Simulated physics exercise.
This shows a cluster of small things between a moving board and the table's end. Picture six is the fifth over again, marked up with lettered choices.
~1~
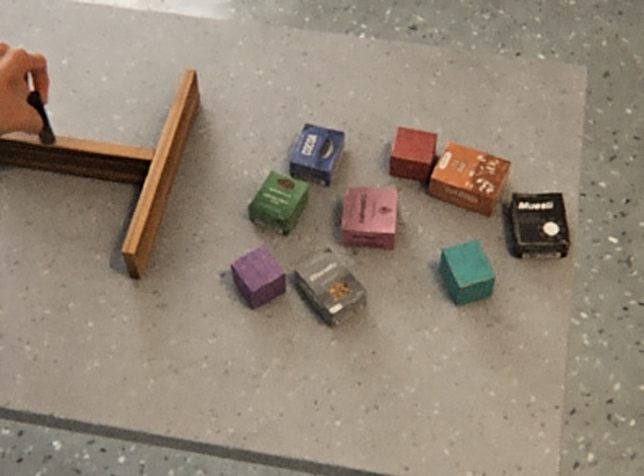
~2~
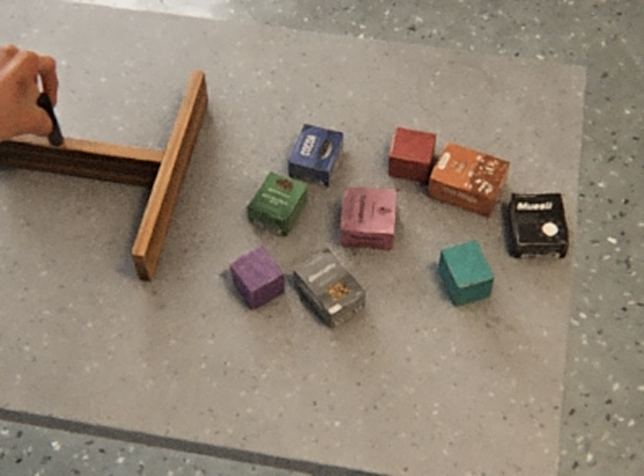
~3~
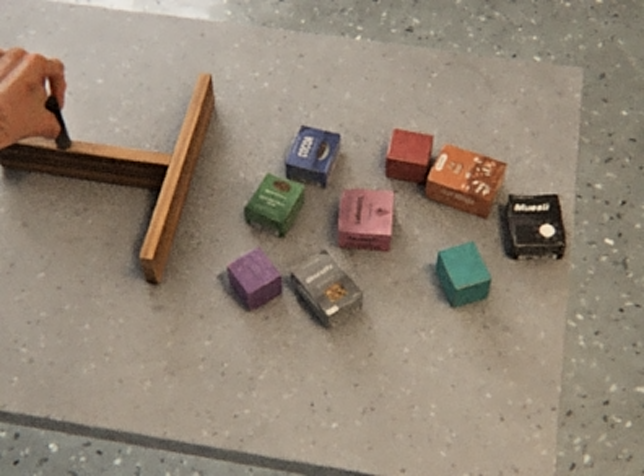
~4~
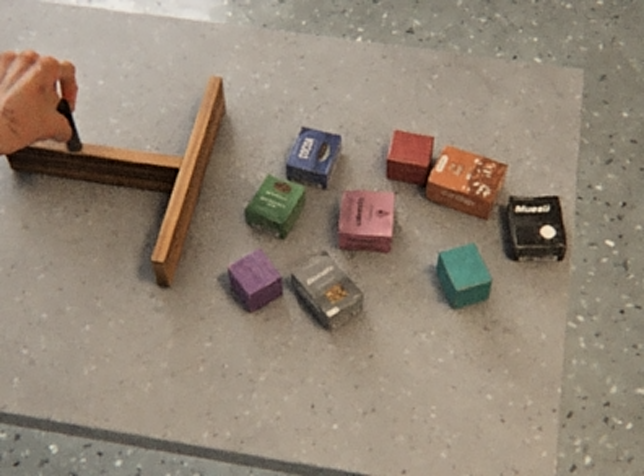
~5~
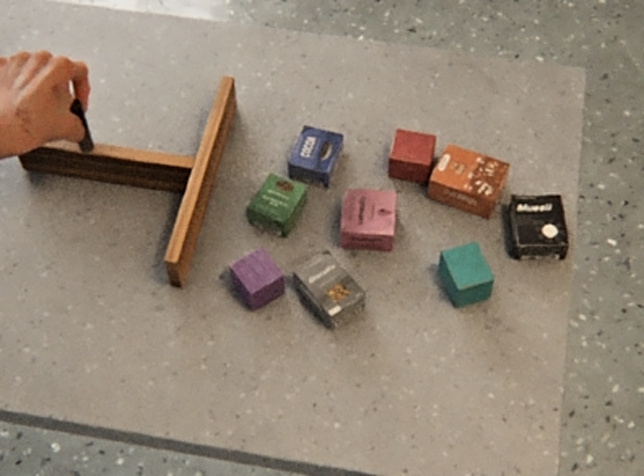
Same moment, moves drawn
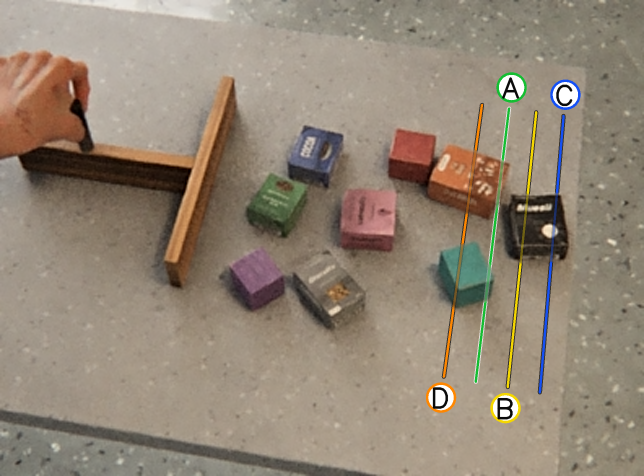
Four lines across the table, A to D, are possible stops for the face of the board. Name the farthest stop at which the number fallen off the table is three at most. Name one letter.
No farther than A.
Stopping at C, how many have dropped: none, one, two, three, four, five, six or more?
By then, six or more.
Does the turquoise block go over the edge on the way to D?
No.
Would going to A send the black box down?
By then, yes.
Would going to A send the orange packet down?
By then, yes.
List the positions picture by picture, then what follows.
In the first frame, black box (539, 225); grey box (331, 288); board (161, 155).
In the second frame, board (170, 157); orange packet (469, 179).
In the third frame, board (178, 160); pink box (366, 220).
In the fourth frame, board (189, 163); blue packet (314, 158).
In the fifth frame, board (201, 163); black box (538, 227); grey box (330, 290); turquoise block (466, 274).
On the marked copy, A at (494, 234); B at (523, 238); C at (553, 243); D at (465, 230).
Taking A. A third of the way, board (305, 178); purple block (313, 301); grey box (354, 288).
Two thirds of the way, board (410, 193); black box (573, 241); orange packet (542, 187).
When it is over, board (493, 205); orange packet over the edge; black box over the edge; two fallen.
As for the rest, B drops five; C drops seven; D is within the limit but short.
